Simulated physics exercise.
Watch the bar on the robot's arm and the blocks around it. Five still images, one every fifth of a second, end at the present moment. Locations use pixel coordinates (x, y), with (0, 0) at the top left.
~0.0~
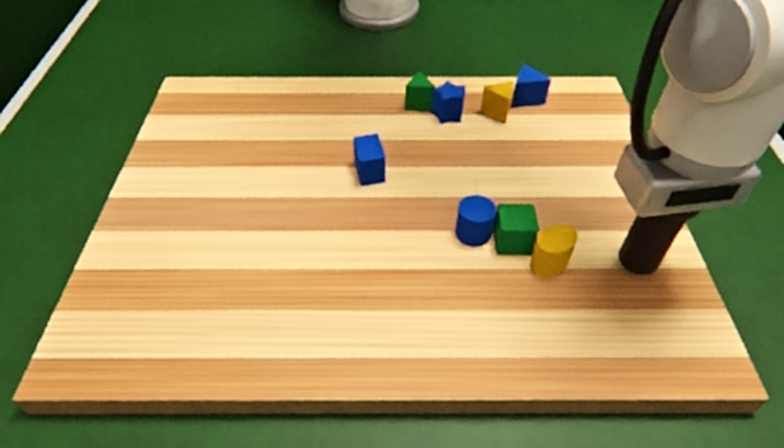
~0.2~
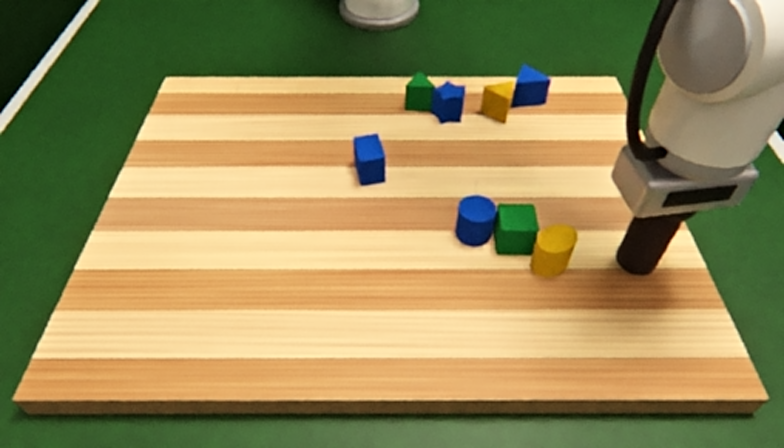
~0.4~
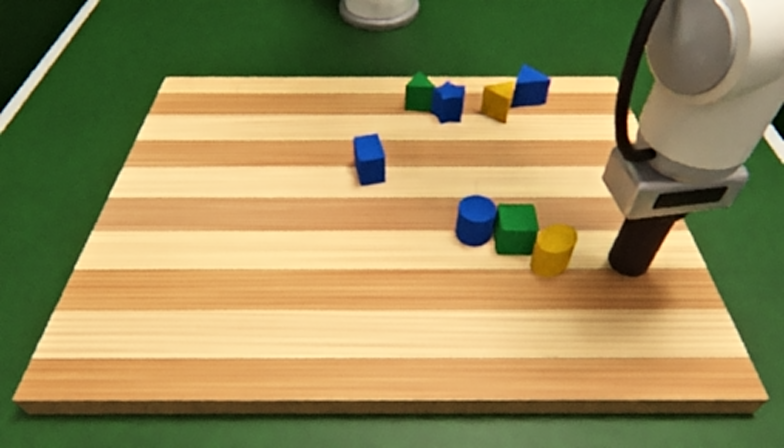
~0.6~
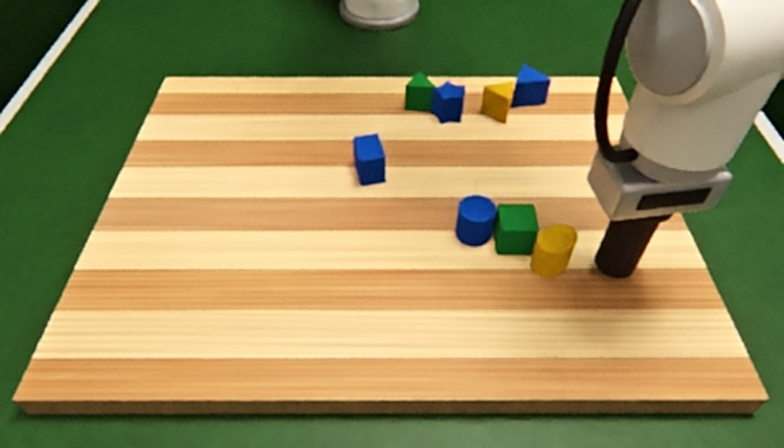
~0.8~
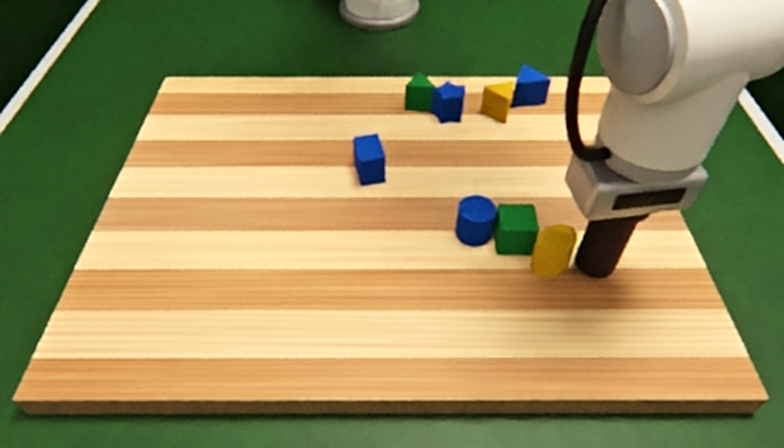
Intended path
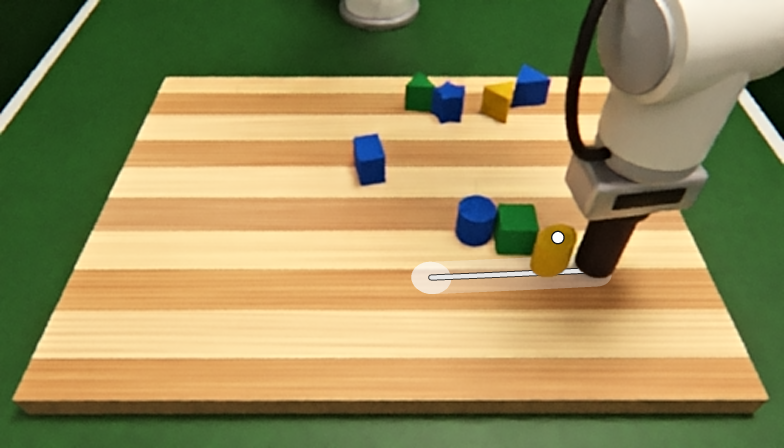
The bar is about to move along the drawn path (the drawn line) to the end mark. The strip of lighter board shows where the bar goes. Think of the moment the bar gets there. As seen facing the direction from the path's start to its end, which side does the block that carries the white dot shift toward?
Well, taking the path from its start to its end as straight ahead, the block that carries the white dot moves to the right.
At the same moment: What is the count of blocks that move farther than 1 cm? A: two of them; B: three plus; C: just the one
The correct letter is B.
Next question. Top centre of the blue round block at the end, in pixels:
Around pixel (454, 187).
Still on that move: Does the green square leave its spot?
Yes, that is how it ends up.
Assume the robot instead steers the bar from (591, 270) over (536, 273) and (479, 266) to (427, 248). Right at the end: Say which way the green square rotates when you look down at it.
Looking down: Clockwise.
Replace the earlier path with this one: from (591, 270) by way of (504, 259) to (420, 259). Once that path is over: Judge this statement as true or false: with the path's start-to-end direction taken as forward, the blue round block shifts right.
Answer: True.
The line goes in a line from (591, 270) to (431, 278); the dot is on the yellow oval block.
The first path, step by step. One third of the way, bar (540, 265); blue round block (459, 194); green square (494, 215), turned 70° clockwise; yellow oval block (506, 242).
Two thirds of the way, bar (486, 268); blue round block (454, 187); green square (484, 211), turned 90° clockwise; yellow oval block (453, 237), turned 15° clockwise.
At the end, bar (432, 270); blue round block (454, 187); green square (484, 211), turned 90° clockwise; yellow oval block (416, 226), turned 45° clockwise.
